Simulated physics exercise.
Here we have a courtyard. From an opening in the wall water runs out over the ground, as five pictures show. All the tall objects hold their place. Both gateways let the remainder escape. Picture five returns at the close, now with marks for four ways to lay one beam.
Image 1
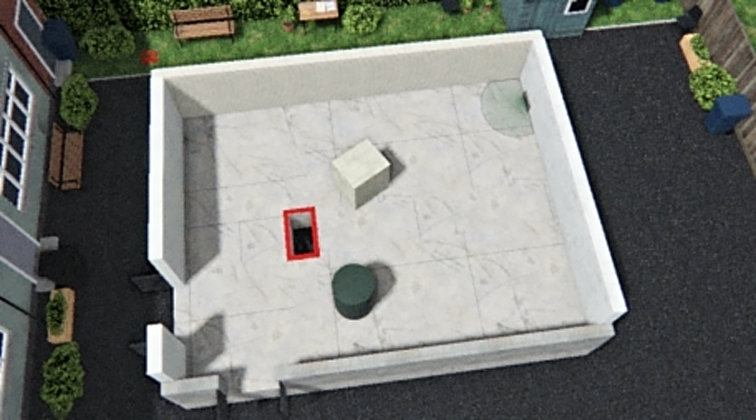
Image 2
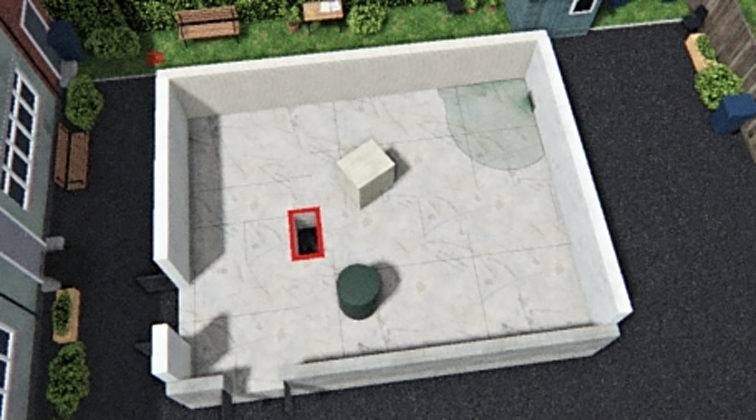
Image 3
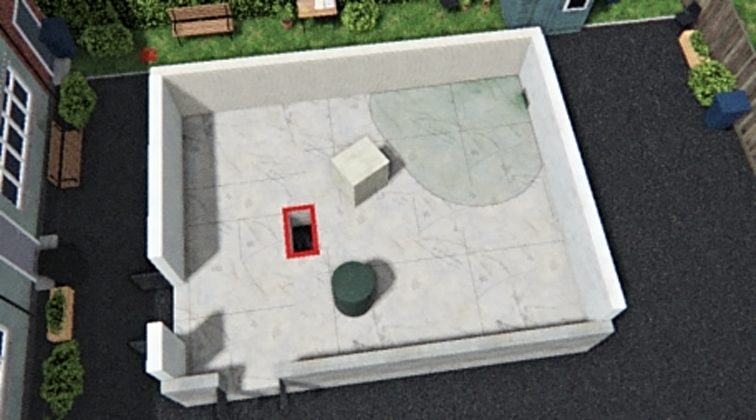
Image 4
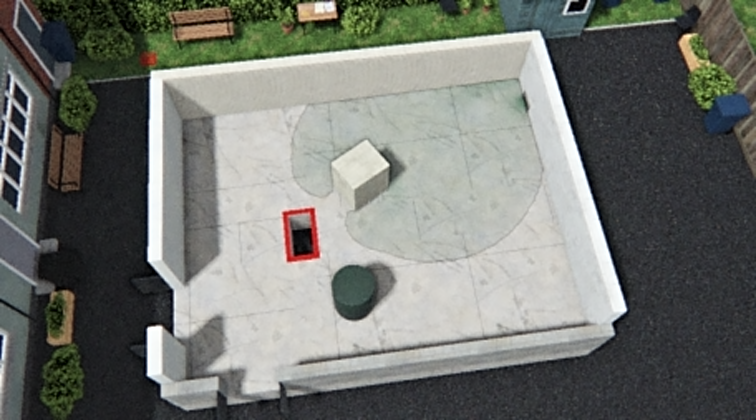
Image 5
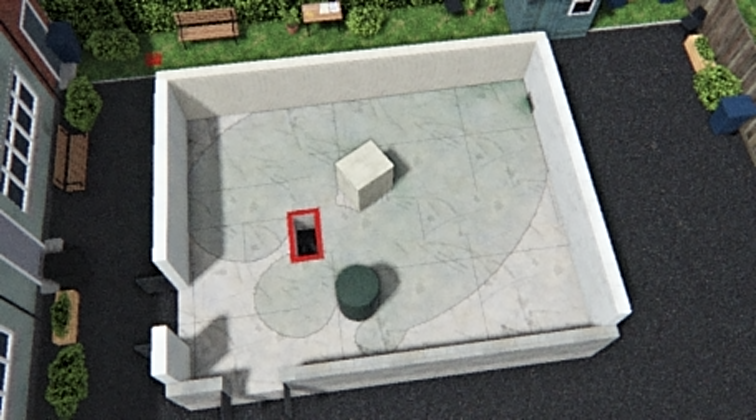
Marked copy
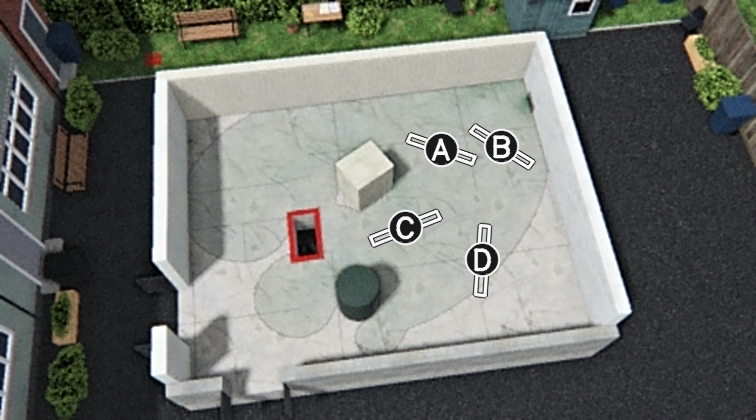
A walled rectangular courtyard paved in pale, veined stone fills the view, seen from high above at an angle, with dark ground around it and grass and benches beyond. A cream block stands near the middle, a dark green cylinder below it, and a red-edged opening to their left. Greenish water spreads from the upper right corner across the floor, passing around the block and reaching the red-edged opening, while the camera shifts very slightly.
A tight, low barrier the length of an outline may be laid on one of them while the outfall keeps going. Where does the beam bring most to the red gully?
Best: C.
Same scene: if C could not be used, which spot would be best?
The answer is D.
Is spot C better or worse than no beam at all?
Better.
In white, A from (409, 138) to (473, 160); B from (473, 128) to (530, 164); C from (372, 241) to (438, 215); D from (480, 295) to (484, 225).
With A, about 9 % of the stream goes into the red gully, about 91 % out by the gates.
With B, about 9 % of the stream goes into the red gully, about 91 % out by the gates.
With C, about 23 % of the stream goes into the red gully, about 77 % out by the gates.
With D, about 12 % of the stream goes into the red gully, about 88 % out by the gates.
